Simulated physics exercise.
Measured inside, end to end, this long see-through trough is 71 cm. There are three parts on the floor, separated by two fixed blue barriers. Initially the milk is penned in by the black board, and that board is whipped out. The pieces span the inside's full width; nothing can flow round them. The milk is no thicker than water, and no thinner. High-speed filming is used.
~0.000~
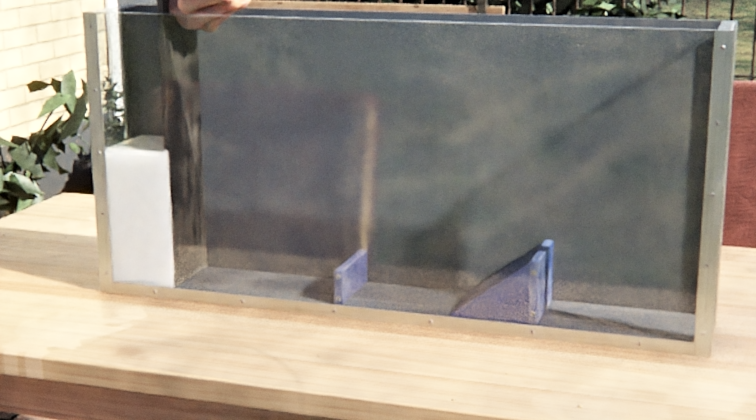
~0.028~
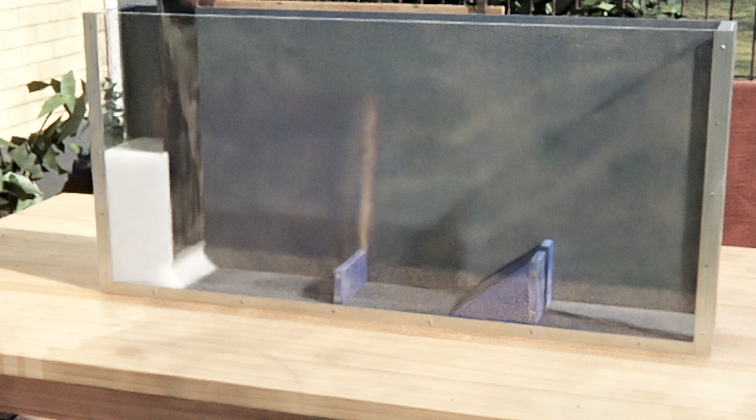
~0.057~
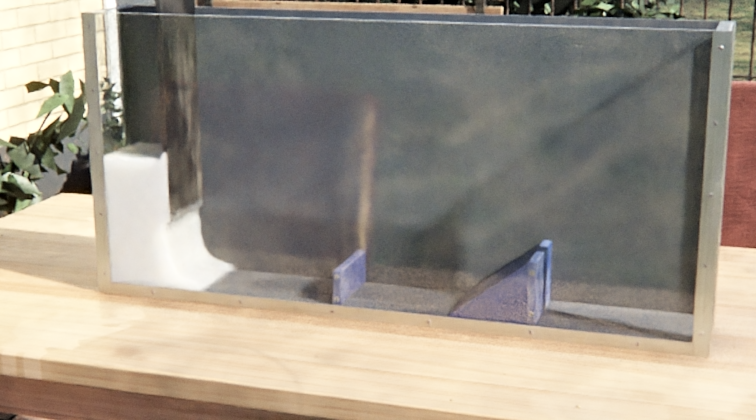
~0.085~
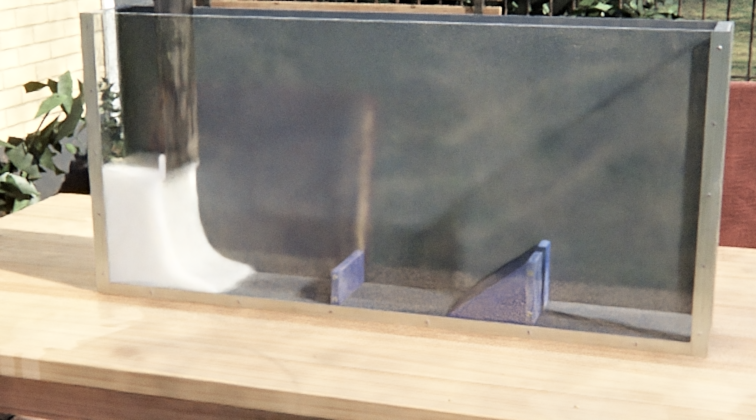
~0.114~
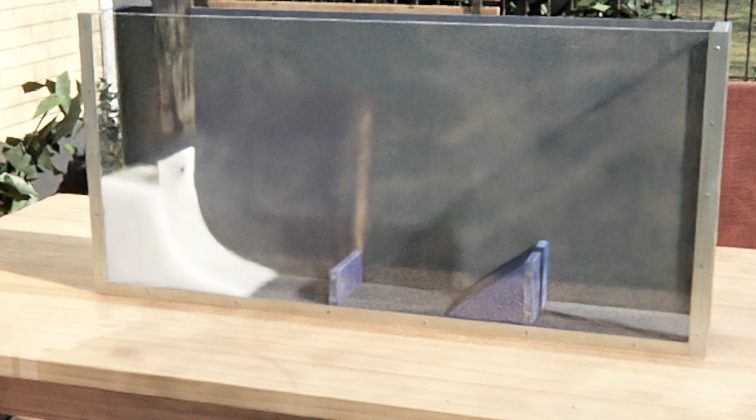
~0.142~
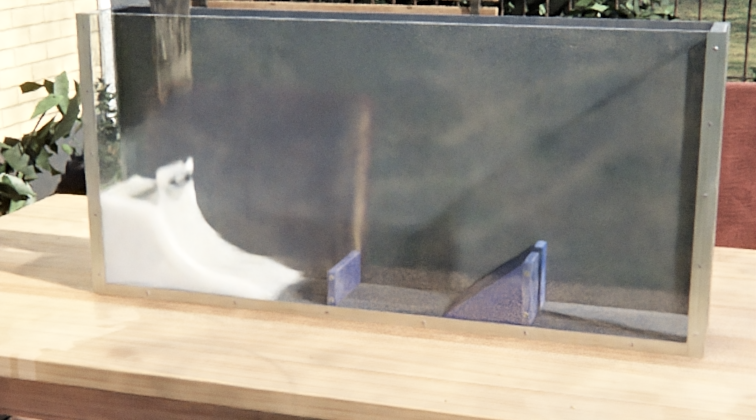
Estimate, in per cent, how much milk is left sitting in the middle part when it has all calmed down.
Around 36 percent of it.
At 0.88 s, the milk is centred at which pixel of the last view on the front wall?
Centre of mass (last view): Approx. (317, 291).
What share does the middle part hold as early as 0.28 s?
10 %.
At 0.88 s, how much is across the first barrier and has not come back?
Near 44 in a hundred.
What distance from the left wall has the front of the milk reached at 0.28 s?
Roughly 34 cm out.
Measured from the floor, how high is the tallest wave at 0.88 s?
Peak height: Approx. 4.5 cm.
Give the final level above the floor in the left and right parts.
Taking them in turn, you get 2.5 cm and then 0.5 cm.
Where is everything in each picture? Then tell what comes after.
The milk tops out at (113, 152) by the left wall; its leading edge has got to (170, 284); the board ends at (173, 285); the first barrier (thin) has its top at (338, 273); the second barrier (ramped) has its top at (534, 264), in the first frame.
The milk tops out at (112, 153) by the left wall; its leading edge has got to (183, 286); the board ends at (171, 261), in the second frame.
The milk tops out at (111, 159) by the left wall; its leading edge has got to (200, 288); the board ends at (168, 220), in the third frame.
The milk tops out at (110, 169) by the left wall; its leading edge has got to (220, 290); the board ends at (164, 178), in the fourth frame.
The milk tops out at (109, 183) by the left wall; its leading edge has got to (243, 293); the board ends at (160, 137), in the fifth frame.
The milk tops out at (108, 197) by the left wall; its leading edge has got to (267, 296); the board ends at (156, 94), in the sixth frame.
By 0.28 s 89 per cent is still short of the first barrier, 0 is over the second.
By 0.49 s 60 per cent is still short of the first barrier, 1 is over the second.
By 0.88 s 55 per cent is still short of the first barrier, 6 is over the second.
At rest it is 57 per cent left, 37 middle, 6 right.
